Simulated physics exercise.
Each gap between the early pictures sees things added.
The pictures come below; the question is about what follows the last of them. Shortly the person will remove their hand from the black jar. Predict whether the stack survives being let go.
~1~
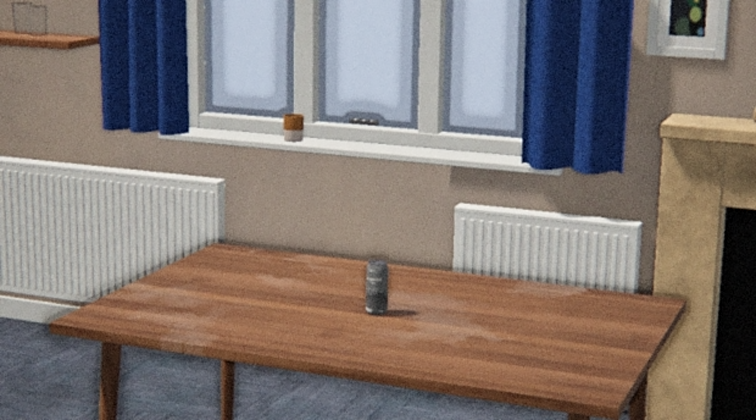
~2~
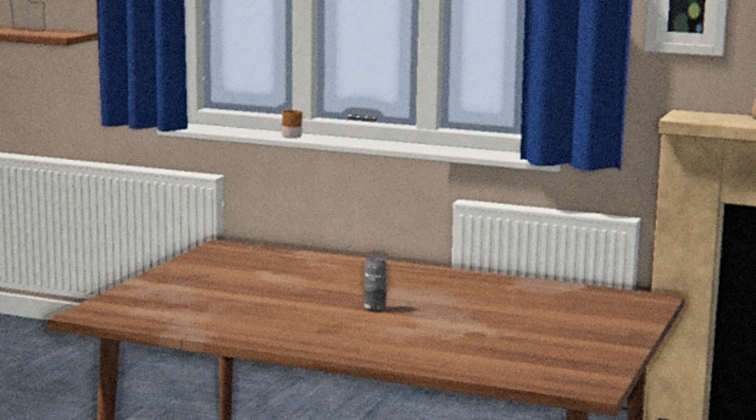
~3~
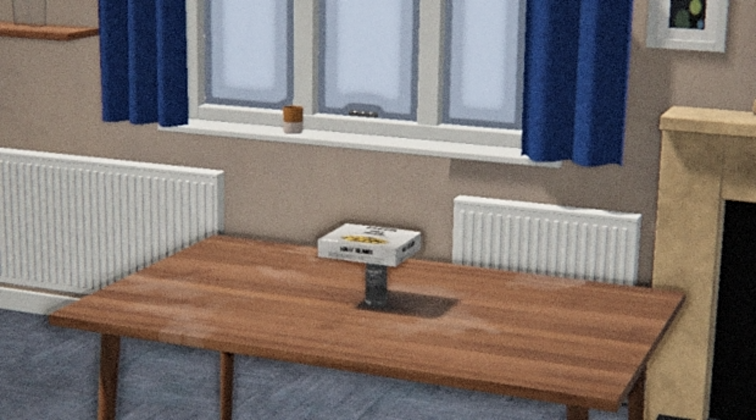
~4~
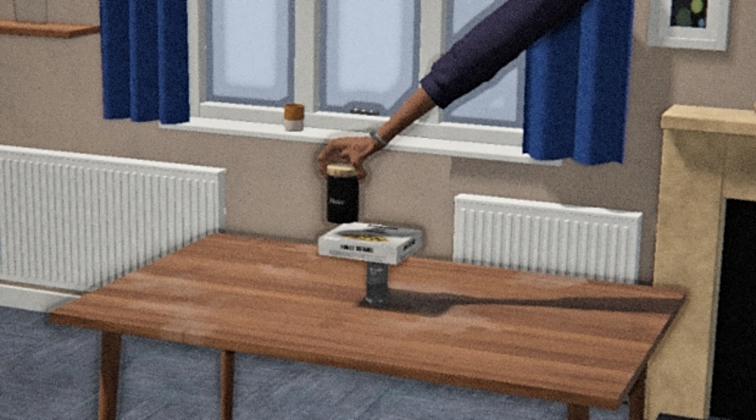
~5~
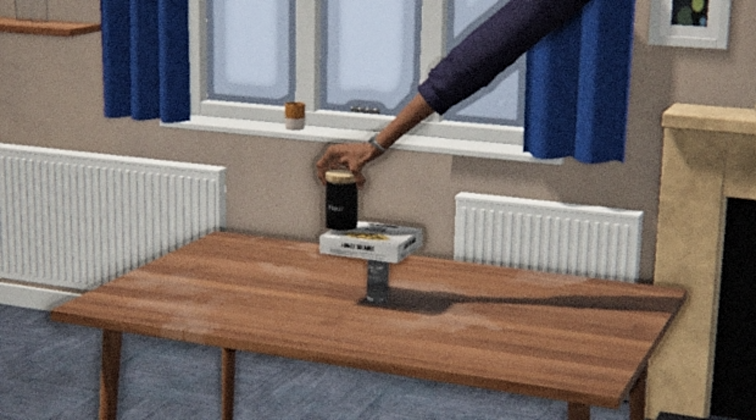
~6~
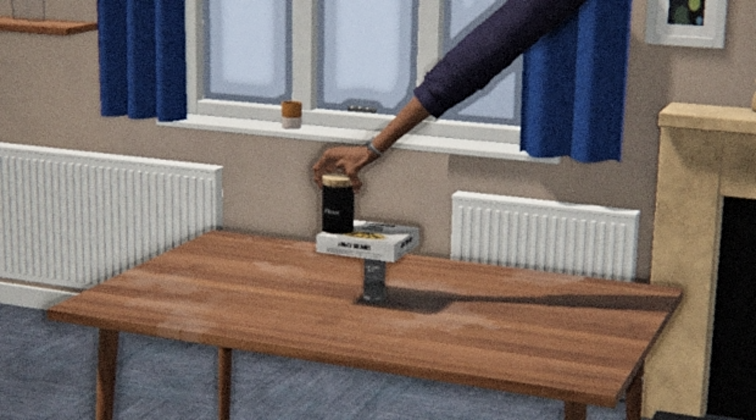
The stack does not stay upright.
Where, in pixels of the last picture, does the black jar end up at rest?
End spot: Near (278, 283).
Then, 0.30 s after the last picture, black jar now fallen; white packet tipped 39° from how it was.
Then, 0.40 s after the last picture, white packet now fallen.
Then, 0.50 s after the last picture, things are still on the move.
Then, 0.80 s after the last picture, black jar resting near (279, 282).
At rest, fallen, black jar and white packet; grey can in place. Seen from the same camera at the end, black jar near (278, 282). The stack gives way.
